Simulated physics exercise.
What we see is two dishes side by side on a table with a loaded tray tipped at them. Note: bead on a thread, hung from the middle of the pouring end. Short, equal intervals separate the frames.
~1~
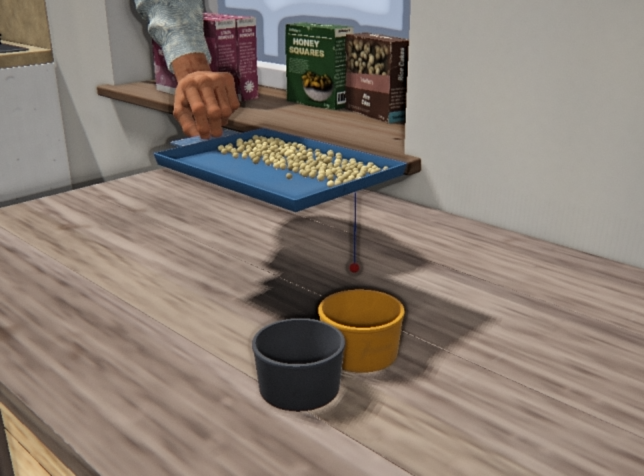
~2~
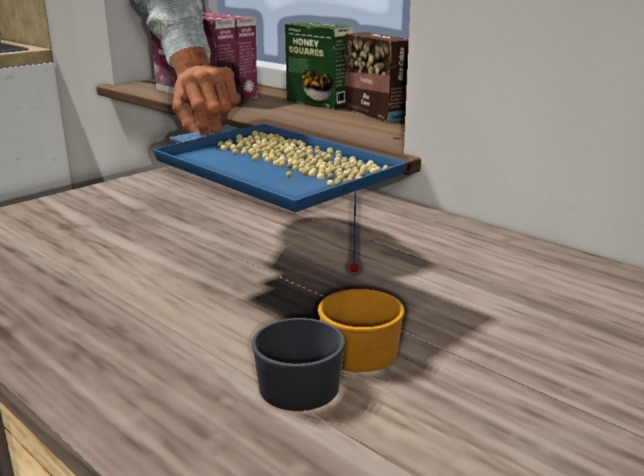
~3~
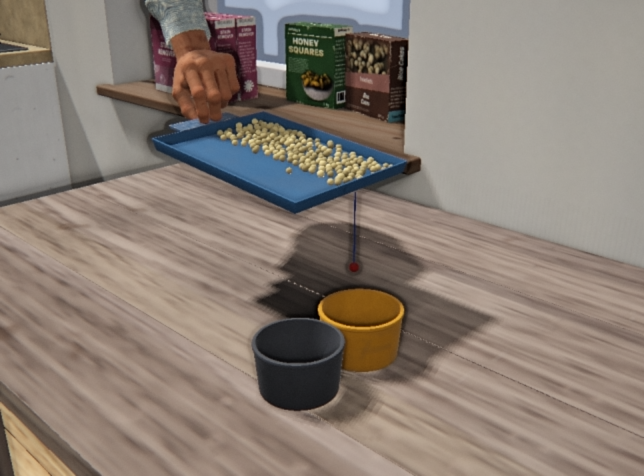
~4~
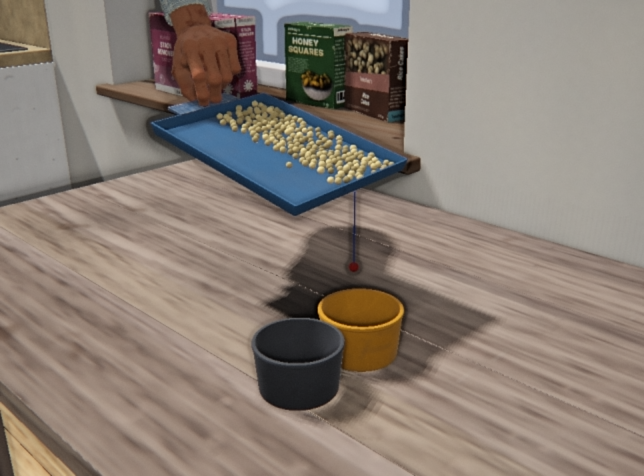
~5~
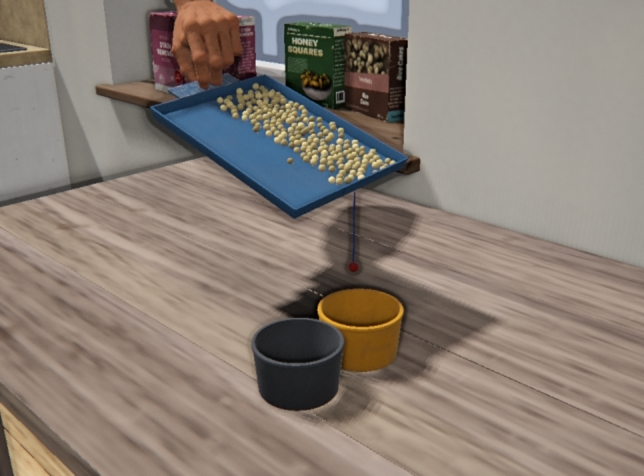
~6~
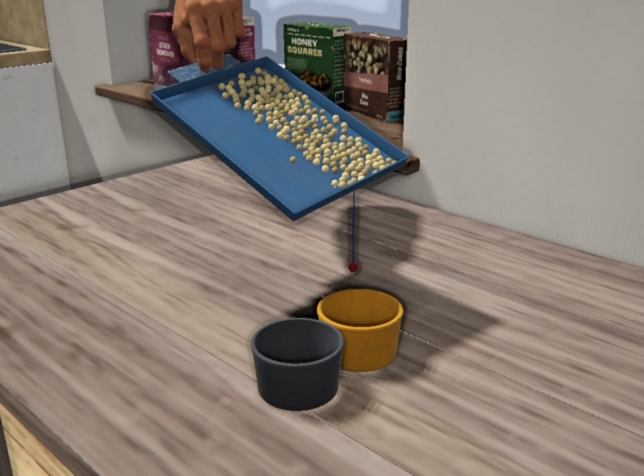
A hand in a grey sleeve grips the far end of a blue tray above a wood-grained counter, seen from slightly above. Pale beans lie across the tray, with a dark grey dish and an orange one below, a red bead hanging on a thread, and boxes on a shelf behind. The hand rises steadily, tilting the tray more steeply towards its near left corner, while the camera stays still.
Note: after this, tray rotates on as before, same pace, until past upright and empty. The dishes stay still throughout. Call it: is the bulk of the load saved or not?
The bulk is saved.
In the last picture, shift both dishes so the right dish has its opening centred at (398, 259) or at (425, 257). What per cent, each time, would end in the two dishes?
Roughly 10 % and 10 %.
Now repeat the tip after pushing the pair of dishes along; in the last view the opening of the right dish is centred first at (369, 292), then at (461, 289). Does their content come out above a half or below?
In turn: Above a half; under half.
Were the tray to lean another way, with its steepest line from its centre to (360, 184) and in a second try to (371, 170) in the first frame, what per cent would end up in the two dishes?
First case about 10 percent; second case about 0 percent.
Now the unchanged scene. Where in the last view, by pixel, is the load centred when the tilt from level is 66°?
Near (331, 194).
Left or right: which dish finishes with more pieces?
So the winner turns out to be the right-side one.
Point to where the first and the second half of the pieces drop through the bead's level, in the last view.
Early half: (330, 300); late half: (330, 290).
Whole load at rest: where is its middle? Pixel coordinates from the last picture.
Centre at rest: Close to (348, 348).
Soon, tray tipped steeply; most on the tray; a stray few in the left dish; a stray few outside both; about a quarter in the air.
A while on, tray tipped past a quarter turn; about a quarter on the tray; a small part in the left dish; about a third in the right dish; about a quarter outside both; about a quarter in the air.
Towards the end, tray tipped past a quarter turn; a small part in the left dish; about half in the right dish; about a third outside both.
Finally, tray tipped past a quarter turn; a small part in the left dish; about half in the right dish; about a third outside both.
